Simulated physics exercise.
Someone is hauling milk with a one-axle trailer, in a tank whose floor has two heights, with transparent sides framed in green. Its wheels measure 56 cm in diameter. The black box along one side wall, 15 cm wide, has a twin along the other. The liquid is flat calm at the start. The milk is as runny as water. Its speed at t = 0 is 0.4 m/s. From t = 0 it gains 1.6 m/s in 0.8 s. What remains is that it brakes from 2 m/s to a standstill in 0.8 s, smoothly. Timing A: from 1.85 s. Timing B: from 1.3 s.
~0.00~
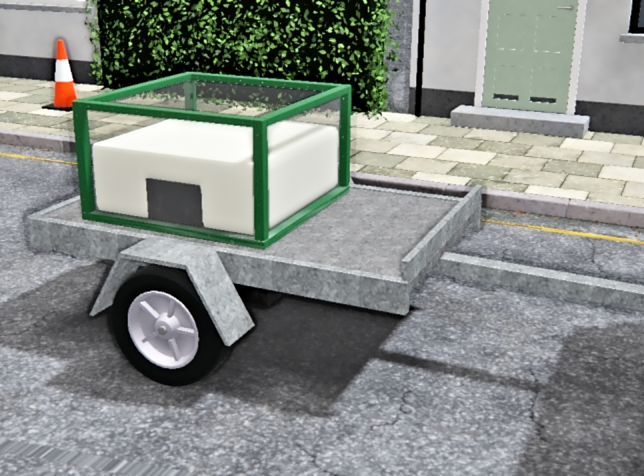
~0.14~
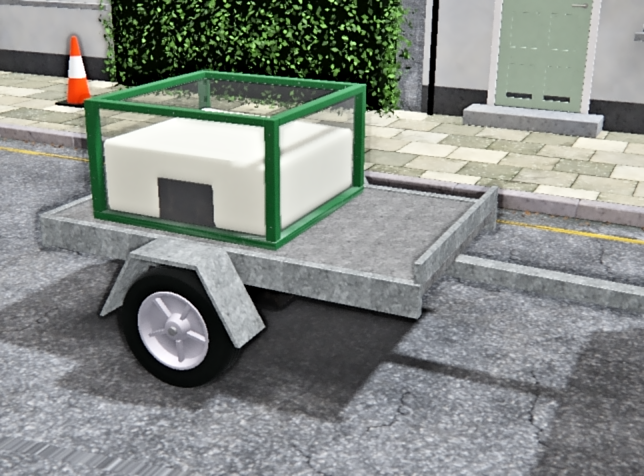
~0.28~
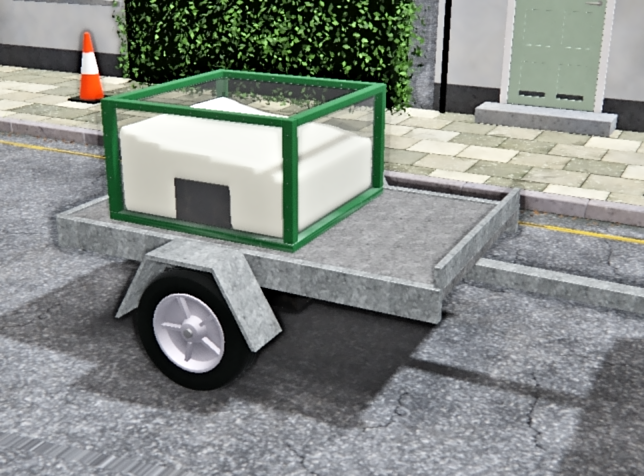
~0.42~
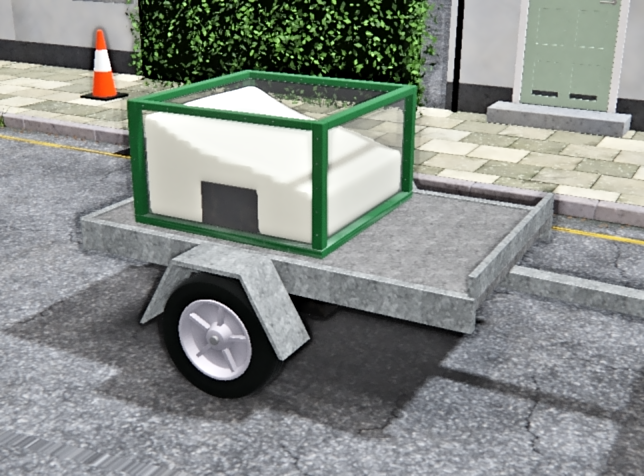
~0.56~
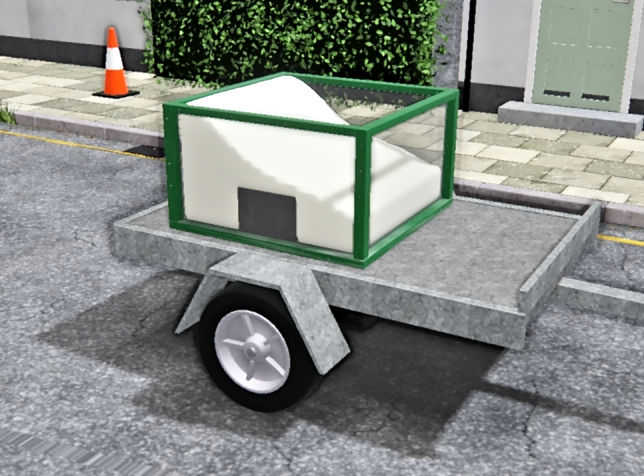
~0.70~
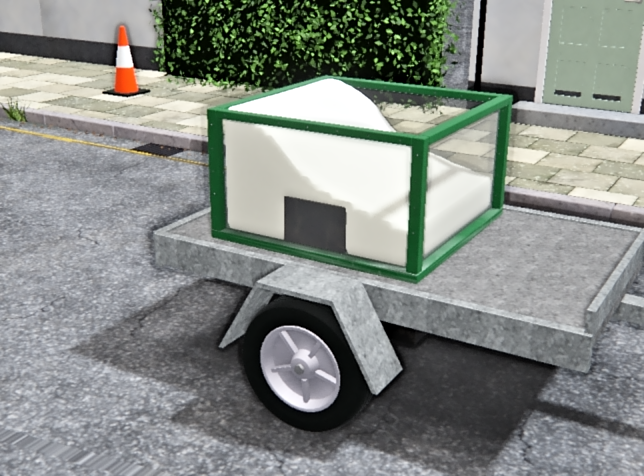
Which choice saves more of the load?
Plan B spills less.
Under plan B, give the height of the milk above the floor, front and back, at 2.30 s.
Front 36 cm, back 36 cm.
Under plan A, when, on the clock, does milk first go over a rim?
Near 2.8 s.
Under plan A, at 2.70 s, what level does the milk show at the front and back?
About 62 cm in front and 10 cm behind.
For plan A, 2.70 s in, front 62 cm, middle 21 cm, back 9 cm above the lowest part of the floor; no loss so far.
For plan A, 5.64 s in, the loss stands at 9 per cent, over the front, 22 of 249 litres.
For plan B, 2.30 s in, front 36 cm, middle 31 cm, back 35 cm above the lowest part of the floor; the loss stands at 1 per cent, over the front.
For plan B, 5.09 s in, the loss stands at 1 per cent, over the front, 2 of 249 litres.
